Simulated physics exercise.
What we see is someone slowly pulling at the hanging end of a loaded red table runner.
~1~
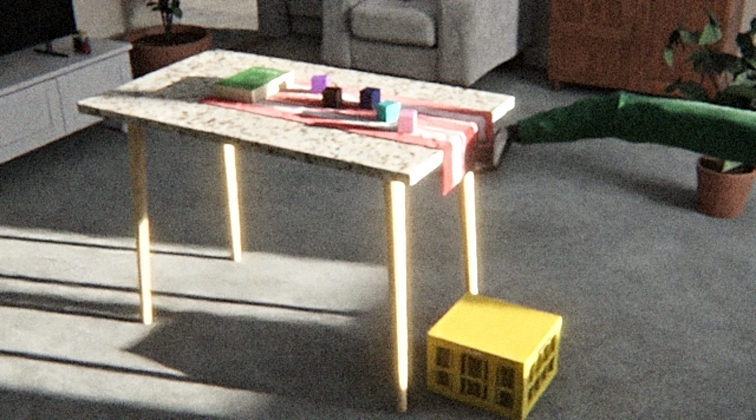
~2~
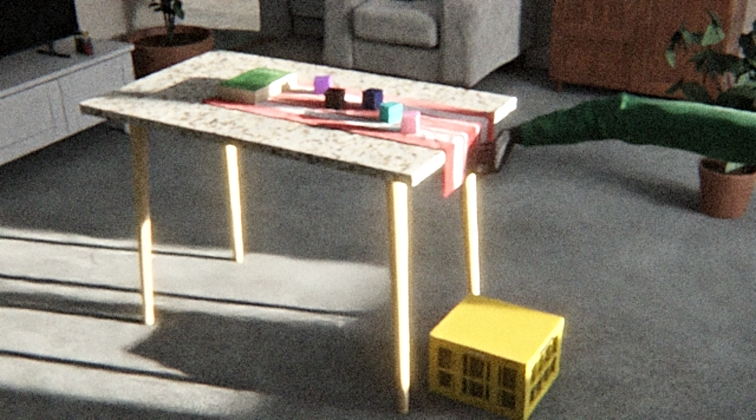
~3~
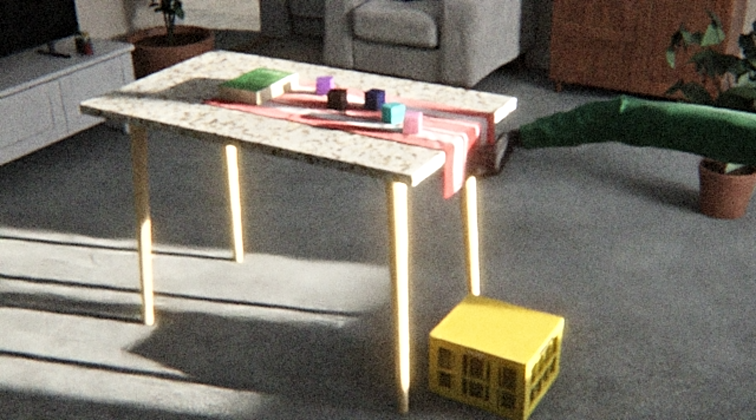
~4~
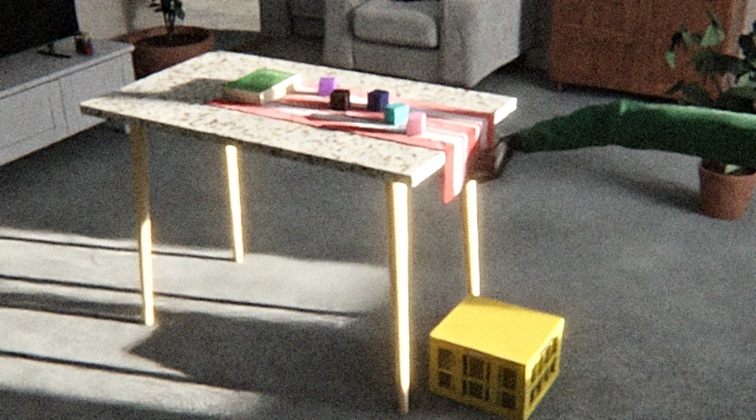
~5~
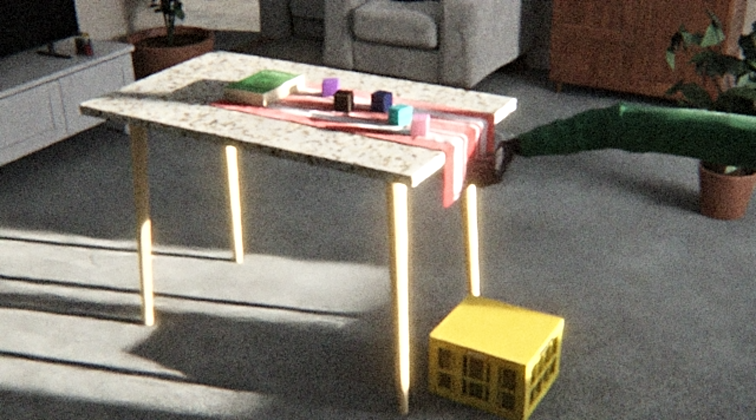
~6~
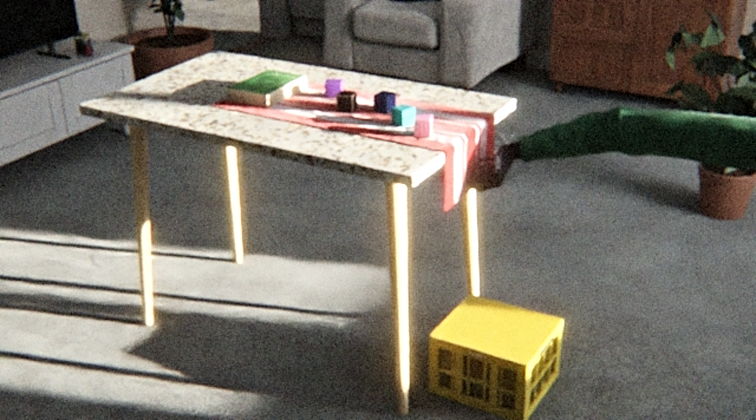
The clip opens on a speckled table with a red runner carrying small coloured cubes and a green-topped object, a yellow crate on the floor nearby. A green-sleeved arm at the right slowly pulls the hanging end slightly downward, and the cubes shift a little rightward with the cloth.
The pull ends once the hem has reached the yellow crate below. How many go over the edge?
The count of fallen things is four.
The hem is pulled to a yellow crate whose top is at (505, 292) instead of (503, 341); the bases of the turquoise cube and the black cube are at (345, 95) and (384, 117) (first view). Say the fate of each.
The turquoise cube does not fall; the black cube drops off.
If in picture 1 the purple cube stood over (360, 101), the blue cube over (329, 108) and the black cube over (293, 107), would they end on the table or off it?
The purple cube drops off, the blue cube drops off, the black cube remains up.
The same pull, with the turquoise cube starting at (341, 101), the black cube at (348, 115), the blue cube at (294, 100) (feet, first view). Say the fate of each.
The turquoise cube comes down; the black cube comes down; the blue cube holds on.
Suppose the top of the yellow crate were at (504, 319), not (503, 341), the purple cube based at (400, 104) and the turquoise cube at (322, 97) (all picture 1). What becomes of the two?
The purple cube is carried off, the turquoise cube stays on.
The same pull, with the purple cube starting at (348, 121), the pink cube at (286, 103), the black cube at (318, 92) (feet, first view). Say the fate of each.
The purple cube drops off; the pink cube keeps its place on top; the black cube survives.
Soon after, hem near (472, 274); pink cube and turquoise cube gone.
Then, hem on the crate; pink cube, turquoise cube, blue cube and black cube gone.
At rest, hem on the crate; pink cube, turquoise cube, blue cube and black cube gone. It carries off four.
